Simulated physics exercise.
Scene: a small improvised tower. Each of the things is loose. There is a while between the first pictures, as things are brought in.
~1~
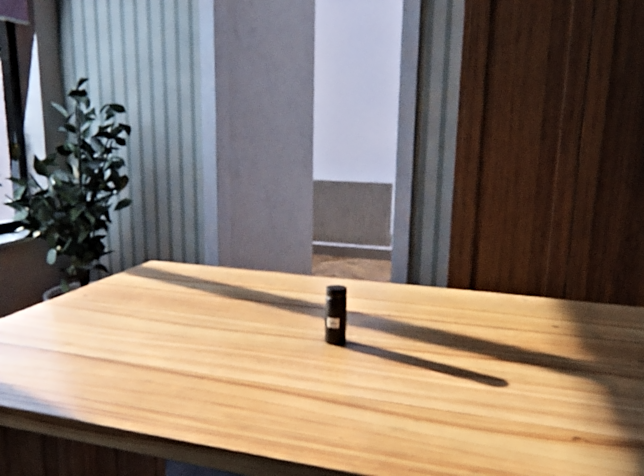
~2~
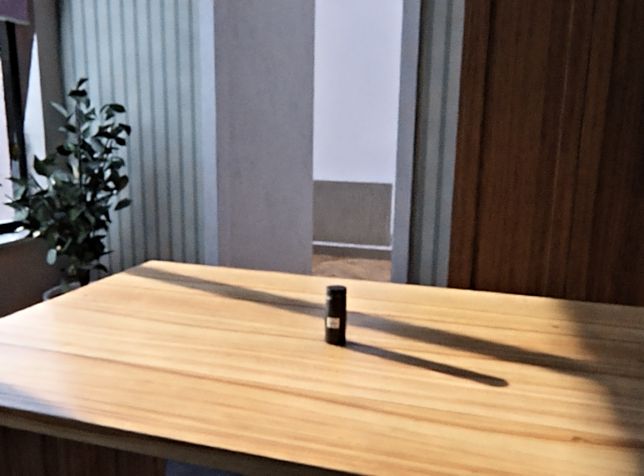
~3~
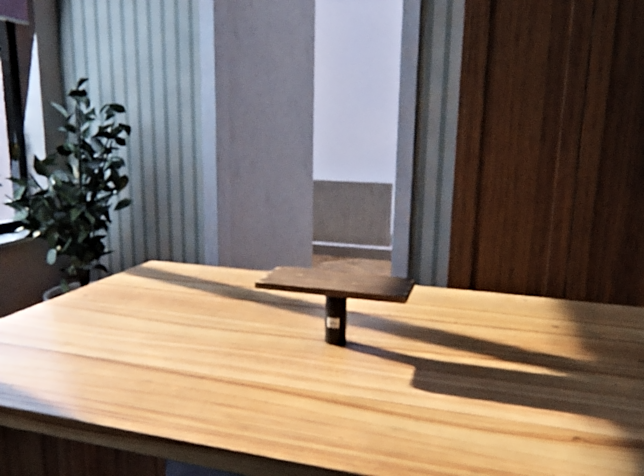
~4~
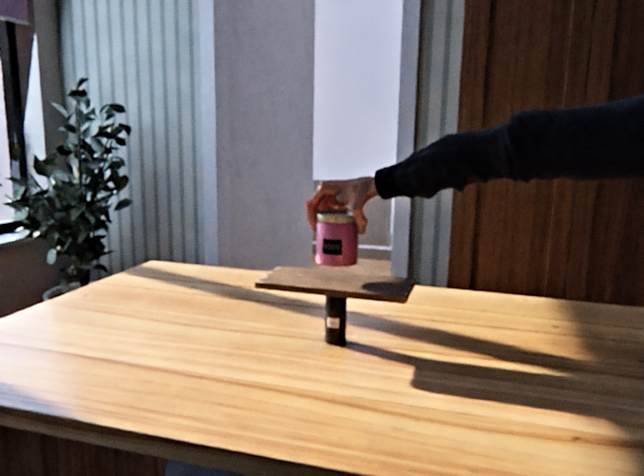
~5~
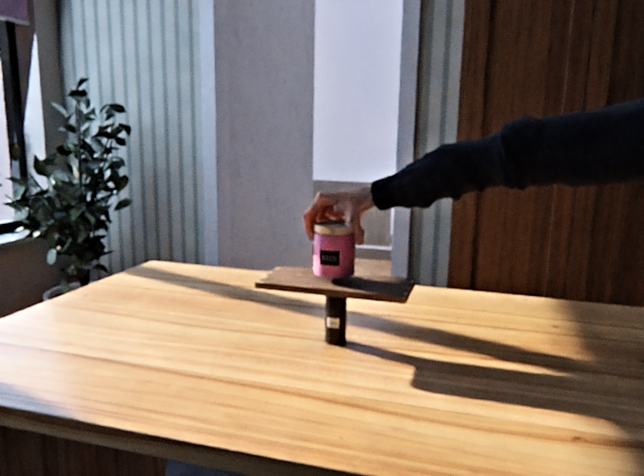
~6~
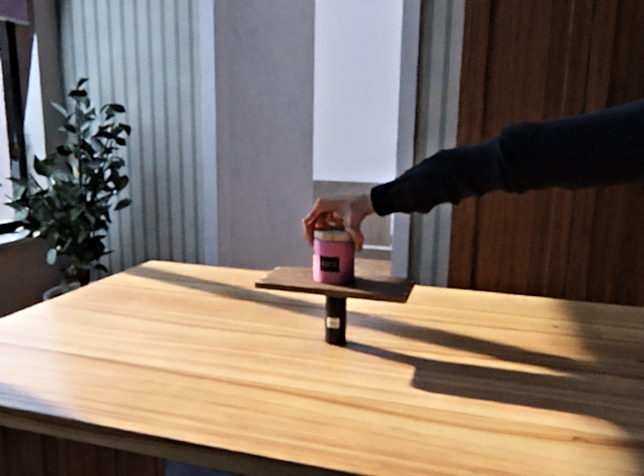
A hand lowered a pink jar onto a small dark board and kept hold of it, after the board had appeared on top of a black shaker standing alone on a sunlit wooden table.
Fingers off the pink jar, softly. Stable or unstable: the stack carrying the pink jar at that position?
Stable.
Then, 0.30 s past the last view, nothing moves.
Then, 0.70 s past the last view, pink jar resting near (334, 255).
Finally, all 3 still in place. Final places as the last picture's camera would see them, pink jar near (334, 255). The stack stays up.
